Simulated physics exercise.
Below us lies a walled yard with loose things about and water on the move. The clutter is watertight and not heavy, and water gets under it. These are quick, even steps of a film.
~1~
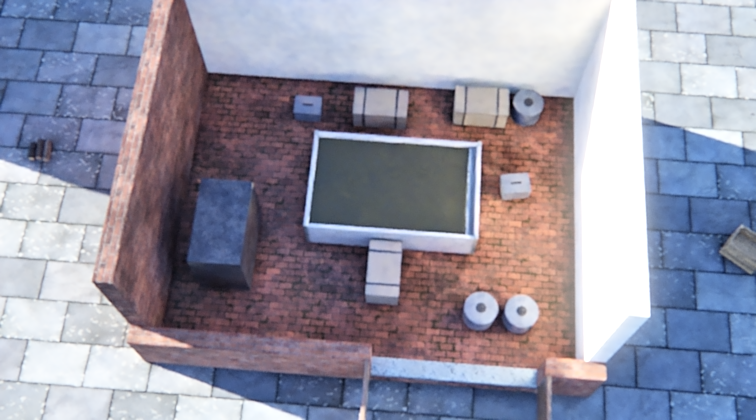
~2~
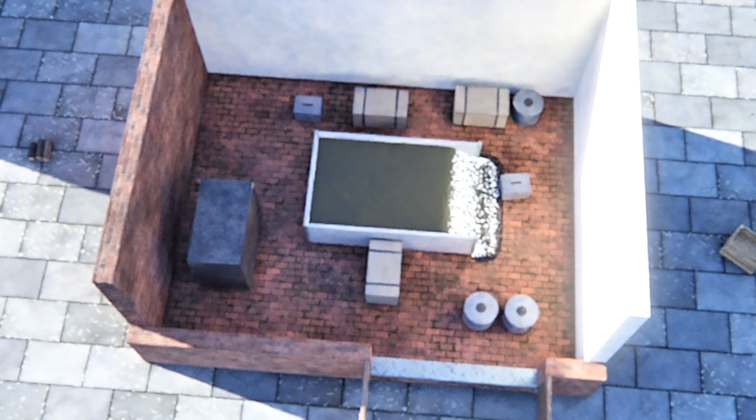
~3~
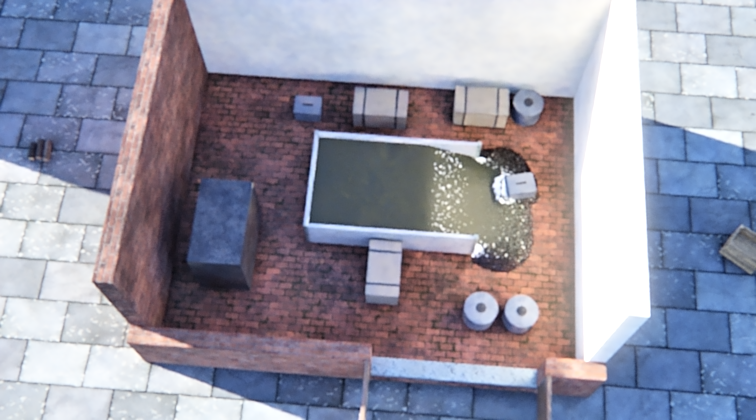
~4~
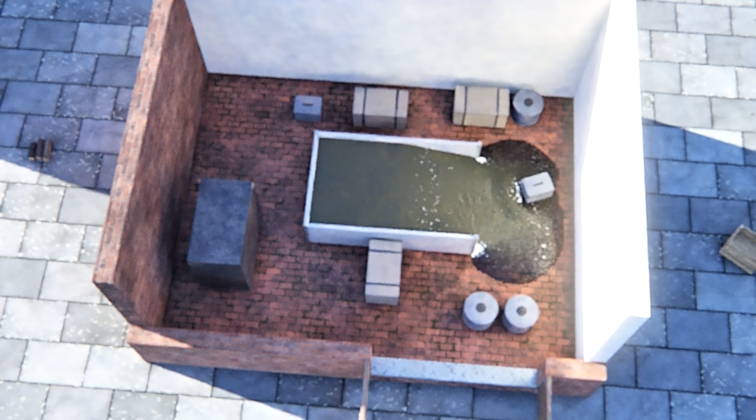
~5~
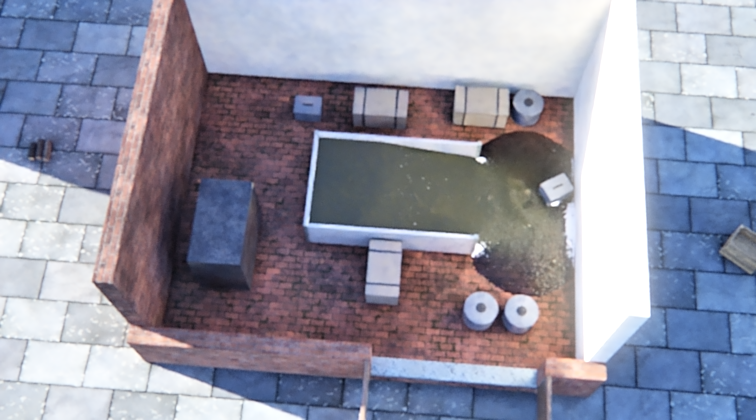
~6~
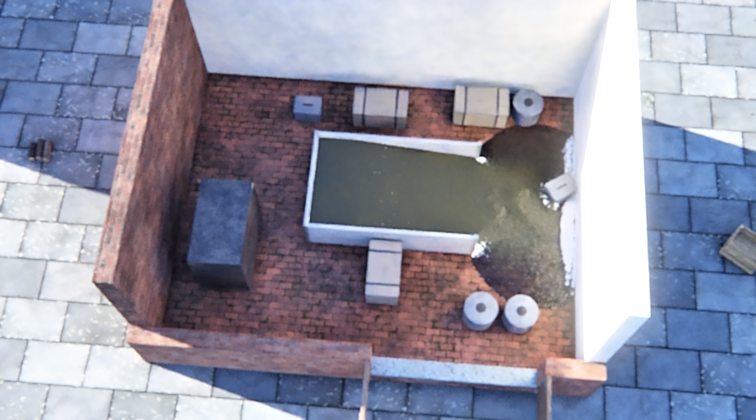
In a walled brick yard, water pours from a tank and pushes a small box right.
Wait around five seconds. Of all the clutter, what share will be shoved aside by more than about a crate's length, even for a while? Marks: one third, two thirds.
That comes to two thirds or above.
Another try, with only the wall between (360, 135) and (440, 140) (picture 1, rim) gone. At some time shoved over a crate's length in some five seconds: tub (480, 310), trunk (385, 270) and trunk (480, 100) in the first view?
In turn: Never so far, not that far, moved that far.
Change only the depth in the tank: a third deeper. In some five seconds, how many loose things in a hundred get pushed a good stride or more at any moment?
Some 90 per cent.
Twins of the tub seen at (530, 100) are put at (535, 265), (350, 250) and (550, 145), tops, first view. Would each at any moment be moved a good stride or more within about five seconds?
In that order: Shifted that much, not that far, moved that far.
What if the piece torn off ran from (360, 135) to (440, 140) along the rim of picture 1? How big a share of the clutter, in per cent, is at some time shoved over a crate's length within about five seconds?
Some 60 per cent.
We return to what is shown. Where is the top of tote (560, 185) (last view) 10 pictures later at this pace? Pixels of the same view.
Close to (544, 144).
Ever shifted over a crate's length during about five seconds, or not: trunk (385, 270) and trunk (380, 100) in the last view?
In turn: Less than that, swept aside.
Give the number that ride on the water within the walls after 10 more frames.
1 of them.
A moment on, 1 of 8 are well off their spots; 1 afloat.
Next, 1 of 8 are well off their spots; 1 afloat.
Later, 4 of 8 are well off their spots; 2 afloat.
In the end, 6 of 8 are well off their spots, and 6 have been at some point; 3 afloat.
